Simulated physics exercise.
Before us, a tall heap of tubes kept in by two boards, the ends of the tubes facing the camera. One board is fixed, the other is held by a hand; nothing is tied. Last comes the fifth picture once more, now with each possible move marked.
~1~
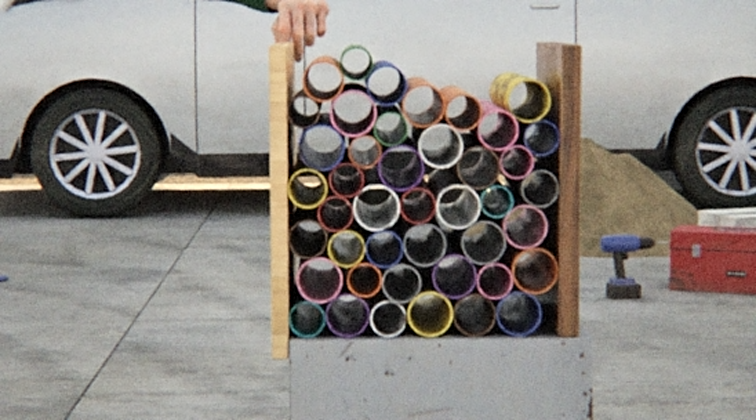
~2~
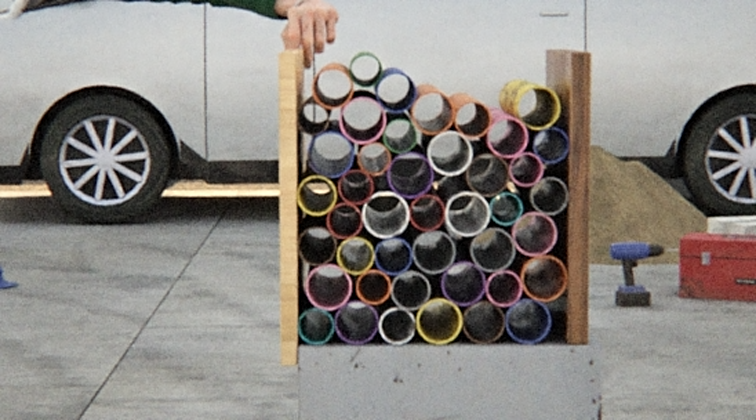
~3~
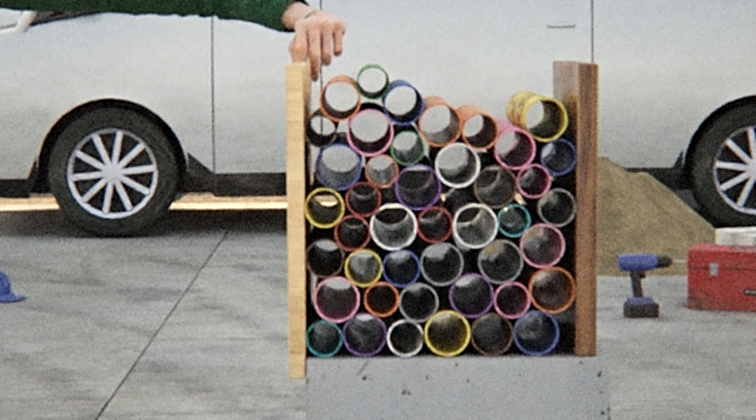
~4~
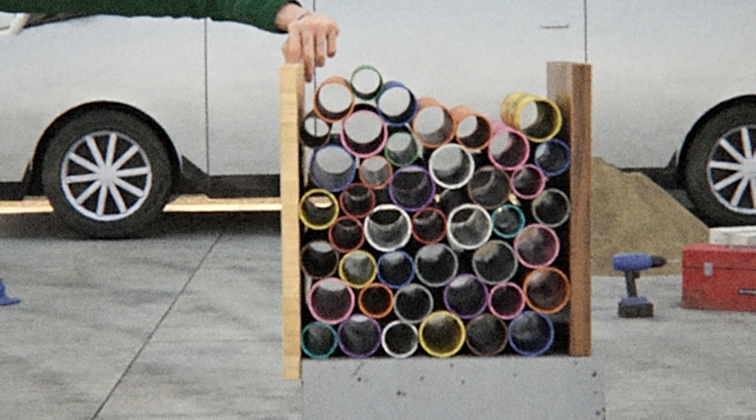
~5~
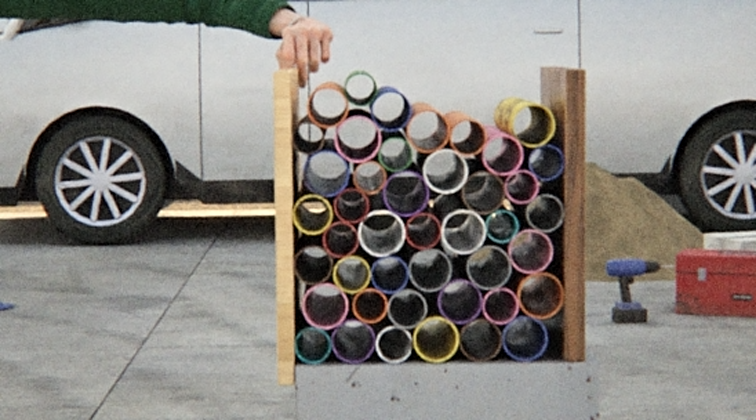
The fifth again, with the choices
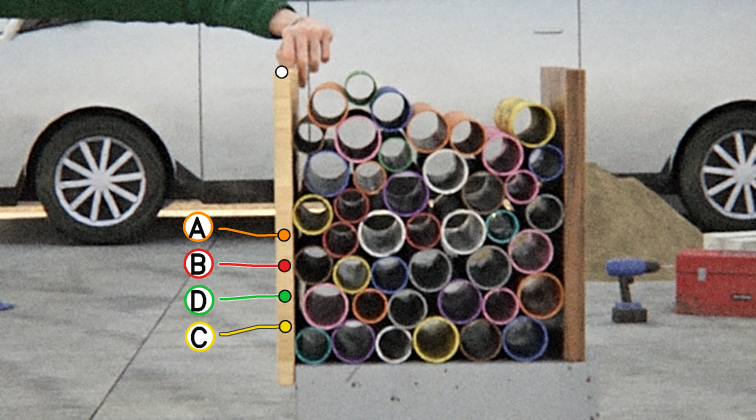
A hand steadying the left board beside a stacked heap of colourful tubes, the tubes staying still as the view shifts slightly.
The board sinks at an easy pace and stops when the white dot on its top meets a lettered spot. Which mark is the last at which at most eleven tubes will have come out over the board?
Mark B is as low as it can go.
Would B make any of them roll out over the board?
At B: Yes.
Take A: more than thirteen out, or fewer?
At A, fewer than thirteen.
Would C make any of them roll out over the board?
At C: Yes.
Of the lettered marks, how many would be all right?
Two of the four.
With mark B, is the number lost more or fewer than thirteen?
At B, fewer than thirteen.
On the marked copy, A at (284, 235); B at (284, 266); C at (285, 327); D at (285, 296); the white dot at (282, 72).
Following B. Soon after the start, top of the board (292, 158).
Later, top of the board (293, 252).
In the end, top of the board (293, 265), eleven out over the board.
As for the rest, A about five out over the board; C more than eleven out over the board; D more than eleven out over the board.
